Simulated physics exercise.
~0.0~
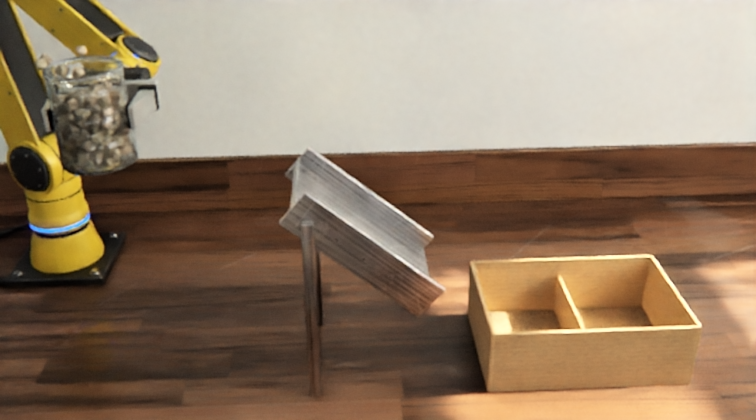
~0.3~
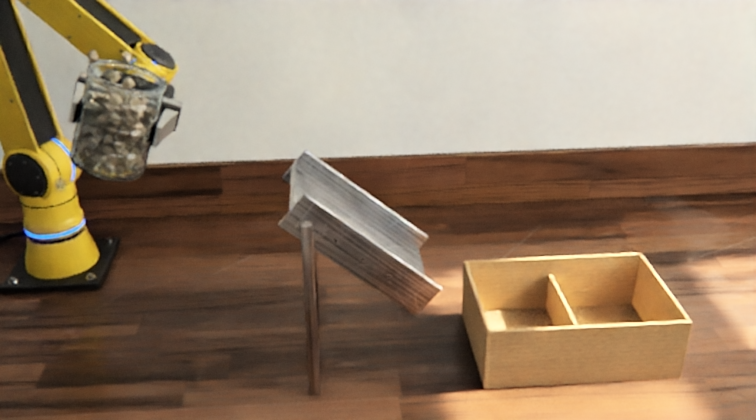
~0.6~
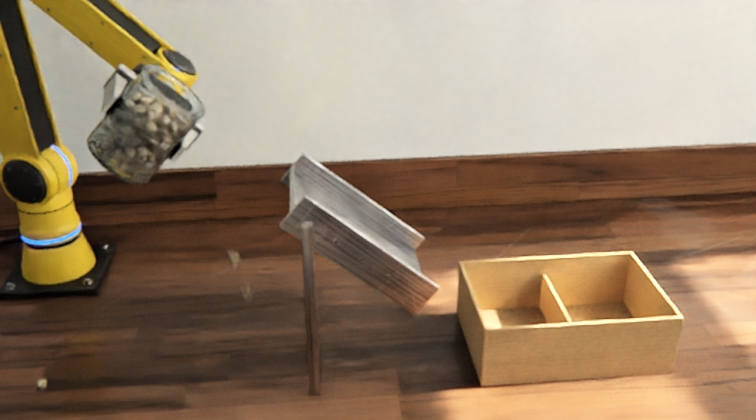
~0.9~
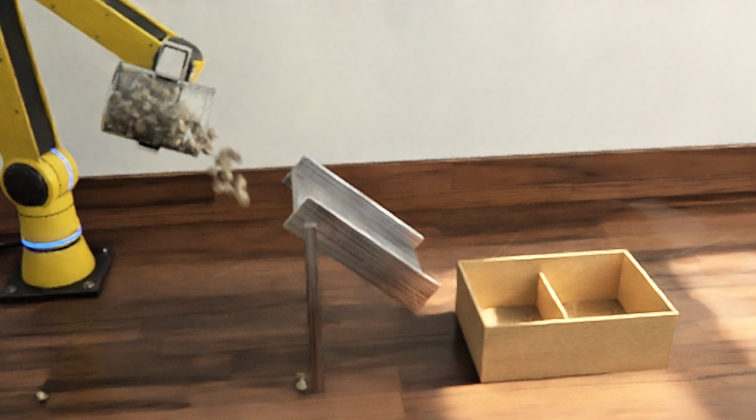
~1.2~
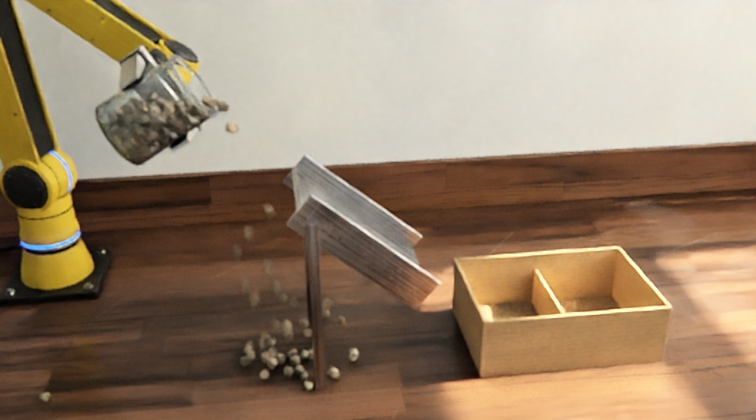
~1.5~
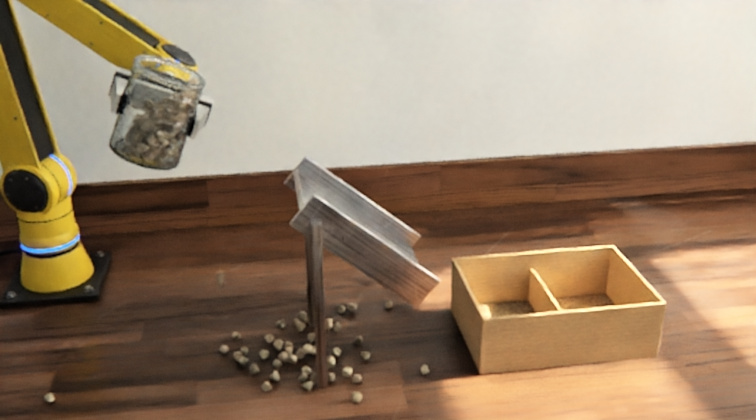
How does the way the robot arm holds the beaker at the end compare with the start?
At the start the beaker is held upright, while at the end it is left leaning slightly to the right.
